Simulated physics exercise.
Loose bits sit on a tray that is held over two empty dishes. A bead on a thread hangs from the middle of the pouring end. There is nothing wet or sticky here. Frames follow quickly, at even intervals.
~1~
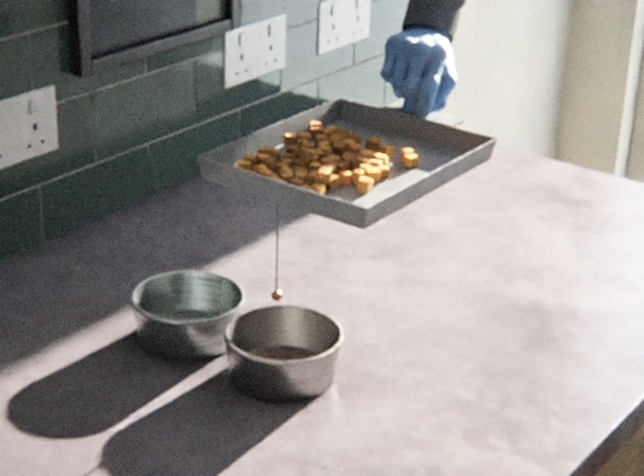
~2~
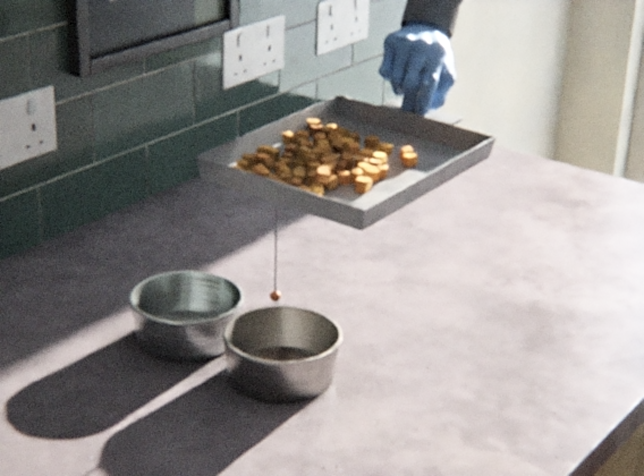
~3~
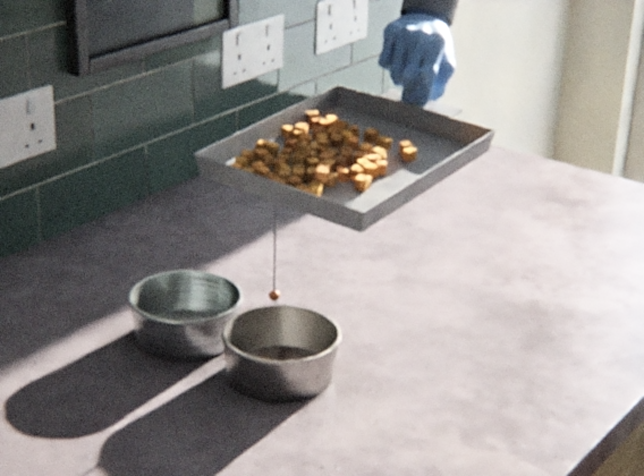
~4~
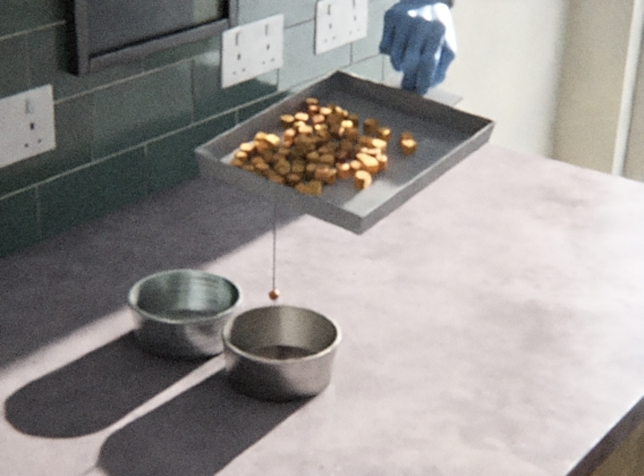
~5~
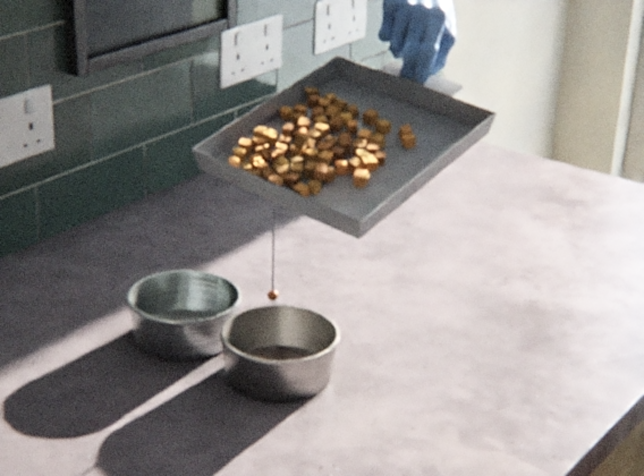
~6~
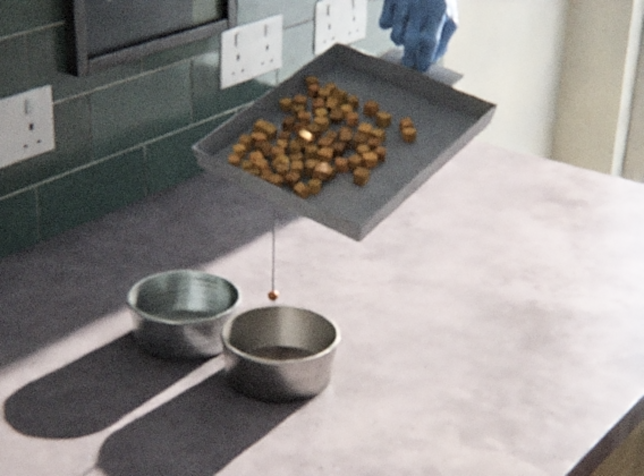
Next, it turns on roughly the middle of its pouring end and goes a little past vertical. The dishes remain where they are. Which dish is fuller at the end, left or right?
The right dish.
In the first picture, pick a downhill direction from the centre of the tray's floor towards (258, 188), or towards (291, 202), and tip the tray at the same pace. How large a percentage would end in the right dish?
About 10 % and about 20 %.
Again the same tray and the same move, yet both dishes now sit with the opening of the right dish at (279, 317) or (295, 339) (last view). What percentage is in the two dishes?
About 10 per cent, then about 40 per cent.
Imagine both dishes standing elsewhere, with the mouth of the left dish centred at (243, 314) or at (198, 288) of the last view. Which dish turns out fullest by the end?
Result for the first try: The dish on the right side; for the second: The dish on the right side.
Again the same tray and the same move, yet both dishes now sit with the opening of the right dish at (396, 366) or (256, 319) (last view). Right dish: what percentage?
About 20 per cent, then about 20 per cent.
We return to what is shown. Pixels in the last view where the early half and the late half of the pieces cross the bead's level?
The early half goes through (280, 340), the late half through (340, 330).
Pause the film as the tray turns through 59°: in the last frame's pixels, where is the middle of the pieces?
The middle of the pieces shows up near (322, 175).
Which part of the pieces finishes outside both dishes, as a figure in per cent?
Close to 70 in a hundred.
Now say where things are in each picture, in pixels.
Corners of the pouring end at (204, 156) and (364, 205), level; middle of the load at (311, 162), croutons; left dish at (151, 332); right dish at (247, 372); bead on its thread at (276, 295), in the first picture.
Corners of the pouring end at (202, 156) and (363, 207), level; middle of the load at (310, 161), in the second picture.
Corners of the pouring end at (201, 154) and (362, 209), tipped barely, lowest at the right corner; middle of the load at (309, 157), in the third picture.
Corners of the pouring end at (200, 151) and (361, 213), tipped a little, lowest at the right corner; middle of the load at (309, 151), in the fourth picture.
Corners of the pouring end at (199, 148) and (360, 218), tipped a little, lowest at the right corner; middle of the load at (307, 146), in the fifth picture.
Corners of the pouring end at (198, 147) and (360, 222), tipped clearly, lowest at the right corner; middle of the load at (307, 141); left dish at (147, 332); right dish at (243, 372), in the sixth picture.
Soon after the last picture, tray tipped steeply; all on the tray.
A little later, tray tipped right over; nearly all on the tray; a stray few outside both.
Later still, tray tipped past a quarter turn; about a third in the right dish; about two thirds outside both.
At rest, tray tipped past a quarter turn; about a third in the right dish; none in the left dish; about two thirds outside both.
